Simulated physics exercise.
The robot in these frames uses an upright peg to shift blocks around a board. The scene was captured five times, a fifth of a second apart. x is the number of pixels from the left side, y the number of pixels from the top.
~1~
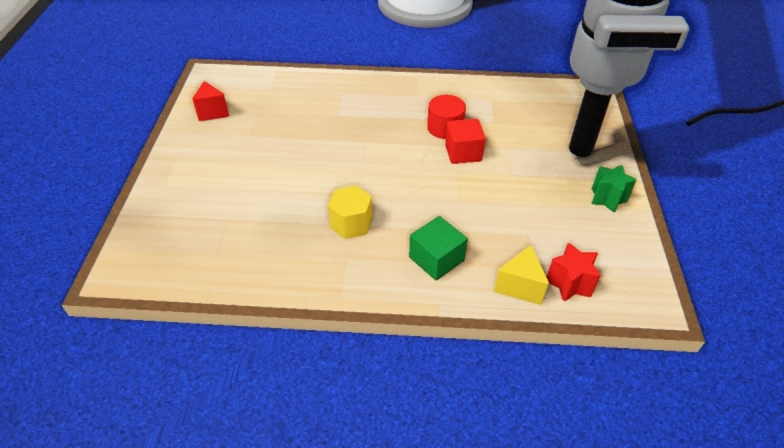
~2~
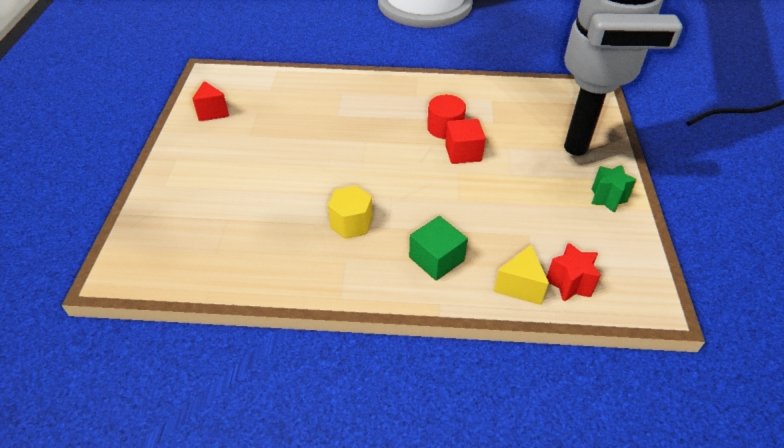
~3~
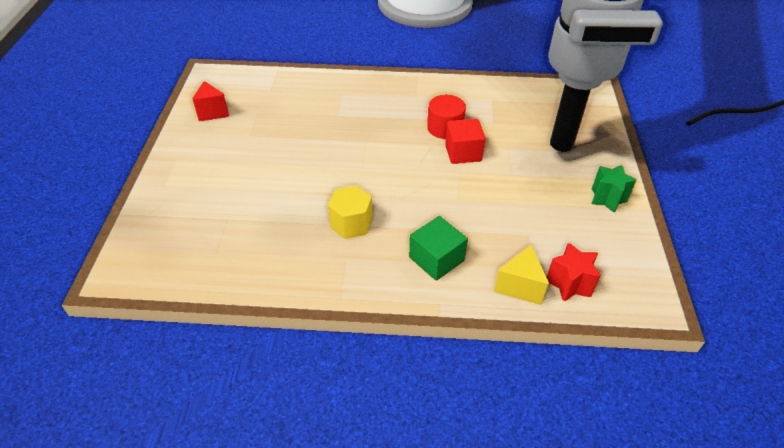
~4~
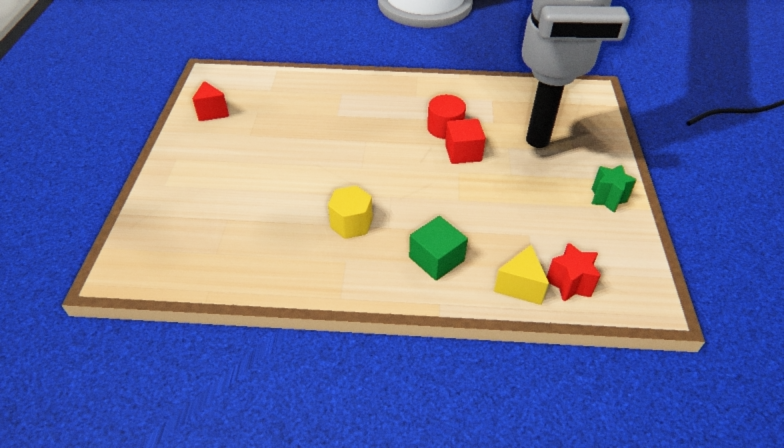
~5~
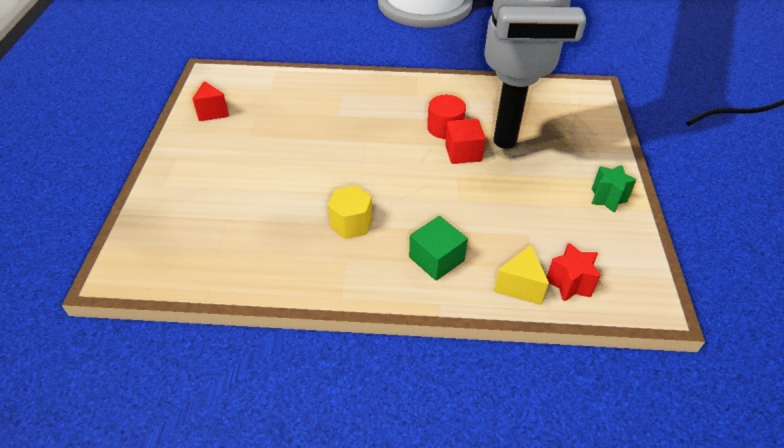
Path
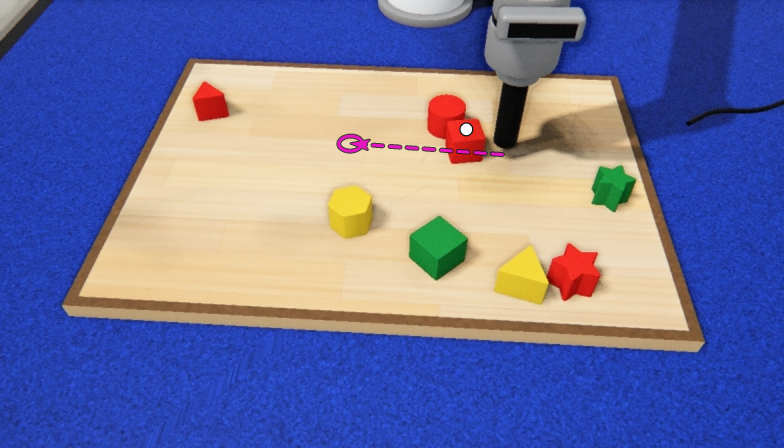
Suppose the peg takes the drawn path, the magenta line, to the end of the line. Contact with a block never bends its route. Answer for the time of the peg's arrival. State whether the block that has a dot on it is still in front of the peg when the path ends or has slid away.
It is driven along in front.
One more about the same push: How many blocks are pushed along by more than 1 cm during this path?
Going by the path, one of them shifts by more than about 1 cm.
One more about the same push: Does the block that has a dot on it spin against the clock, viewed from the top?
It seems not.
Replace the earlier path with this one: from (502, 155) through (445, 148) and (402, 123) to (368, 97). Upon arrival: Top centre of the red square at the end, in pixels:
At (394, 122).
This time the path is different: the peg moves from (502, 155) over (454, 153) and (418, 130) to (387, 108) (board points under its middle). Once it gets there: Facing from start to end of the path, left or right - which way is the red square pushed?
The shift goes left.
Path on the board, in a line from (502, 155) to (350, 143); the dot is on the red square.
What follows on the original path. One third of the way, peg (452, 138); red square (425, 126), turned 15° clockwise.
Two thirds of the way, peg (400, 134); red square (373, 120), turned 20° clockwise.
At the end, peg (350, 130); red round block in place; red square (323, 115), turned 35° clockwise.
